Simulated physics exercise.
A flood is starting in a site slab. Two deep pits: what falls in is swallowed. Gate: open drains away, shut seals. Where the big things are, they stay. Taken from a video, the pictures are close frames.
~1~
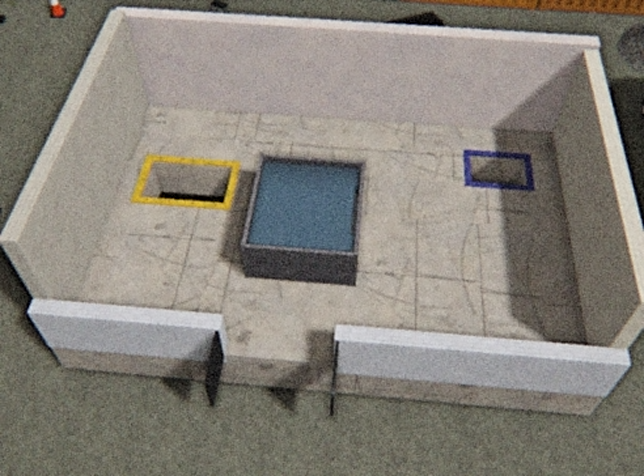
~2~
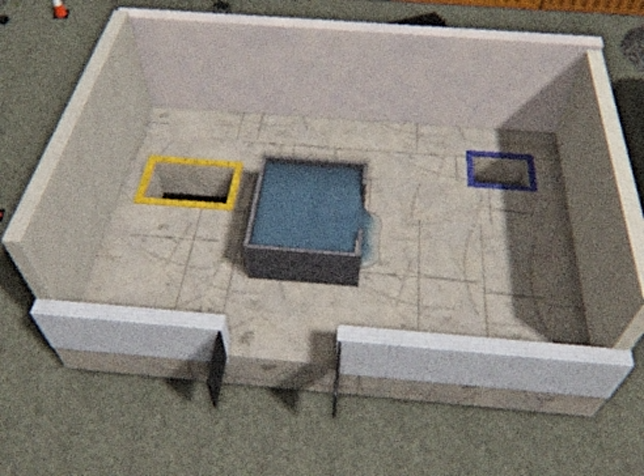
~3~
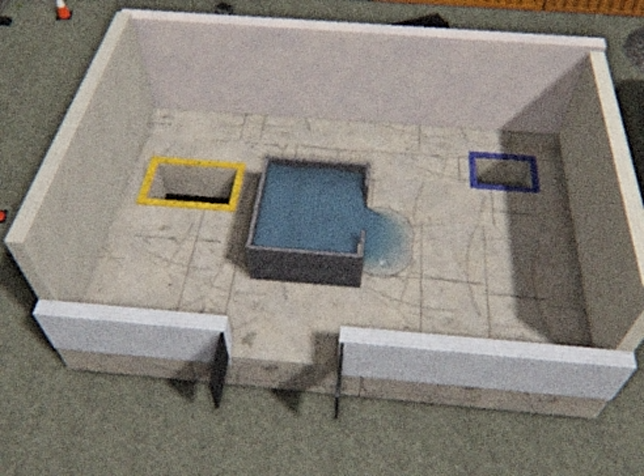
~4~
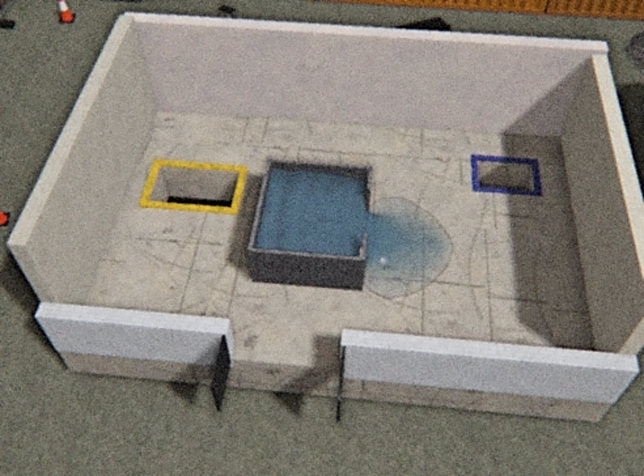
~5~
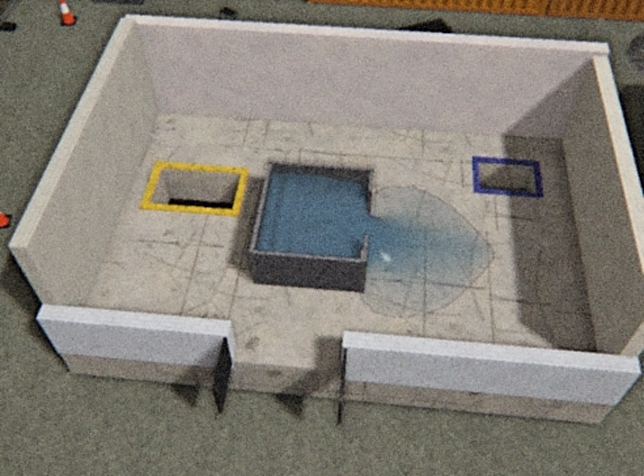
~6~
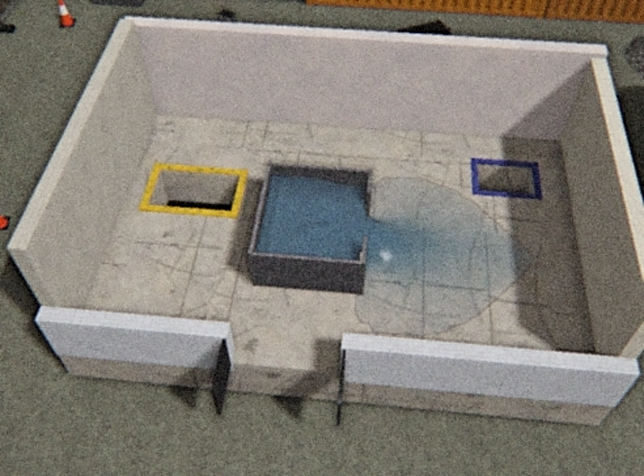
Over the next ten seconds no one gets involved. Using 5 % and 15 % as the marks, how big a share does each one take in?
Shares taken in: Gate - under 5 %; blue pit - over 15 %; yellow pit - under 5 %.
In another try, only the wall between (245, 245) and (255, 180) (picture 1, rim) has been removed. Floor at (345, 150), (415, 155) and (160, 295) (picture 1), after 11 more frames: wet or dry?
Well, the first is missed by the spill, the next missed by the spill, the last hit by the spill.
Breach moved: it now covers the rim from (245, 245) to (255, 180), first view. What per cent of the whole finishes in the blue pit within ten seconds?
Blue: 2 %.
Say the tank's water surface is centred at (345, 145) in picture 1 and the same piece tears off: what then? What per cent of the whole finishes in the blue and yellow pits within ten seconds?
The blue pit ends up with 45 per cent and the yellow pit with 0 per cent.
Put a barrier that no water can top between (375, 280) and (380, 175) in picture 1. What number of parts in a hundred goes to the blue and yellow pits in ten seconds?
The blue pit gets 6 per cent, the yellow pit 2 per cent.
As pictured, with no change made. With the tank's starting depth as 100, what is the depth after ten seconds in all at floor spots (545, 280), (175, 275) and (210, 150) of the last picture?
Approx. values, in order: 6 %, 2 %, 2 %.
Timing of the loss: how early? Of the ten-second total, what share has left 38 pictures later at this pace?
It would be around 60 %.
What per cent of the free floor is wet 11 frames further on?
I reckon around 40 %.
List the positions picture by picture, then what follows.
Still water in the tank at (306, 205), in the first picture.
The front is at (368, 264), out from the gap at (359, 229), in the second picture.
The front is at (400, 267), out from the gap at (361, 231), in the third picture.
The front is at (446, 256), out from the gap at (363, 234), in the fourth picture.
The front is at (488, 258), out from the gap at (365, 236), in the fifth picture.
The front is at (524, 266), out from the gap at (364, 237), in the sixth picture.
A moment on, water covers 35 % of the floor; the gate 0 %, the blue pit 1 %, the yellow pit 0 %.
Next, water covers 40 % of the floor; the gate 0 %, the blue pit 5 %, the yellow pit 0 %.
Then, water covers 40 % of the floor; the gate 0 %, the blue pit 10 %, the yellow pit 0 %.
Later, water covers 65 % of the floor; the gate 0 %, the blue pit 23 %, the yellow pit 0 %.
In the end, water covers 90 % of the floor; the gate 2 %, the blue pit 35 %, the yellow pit 0 %.
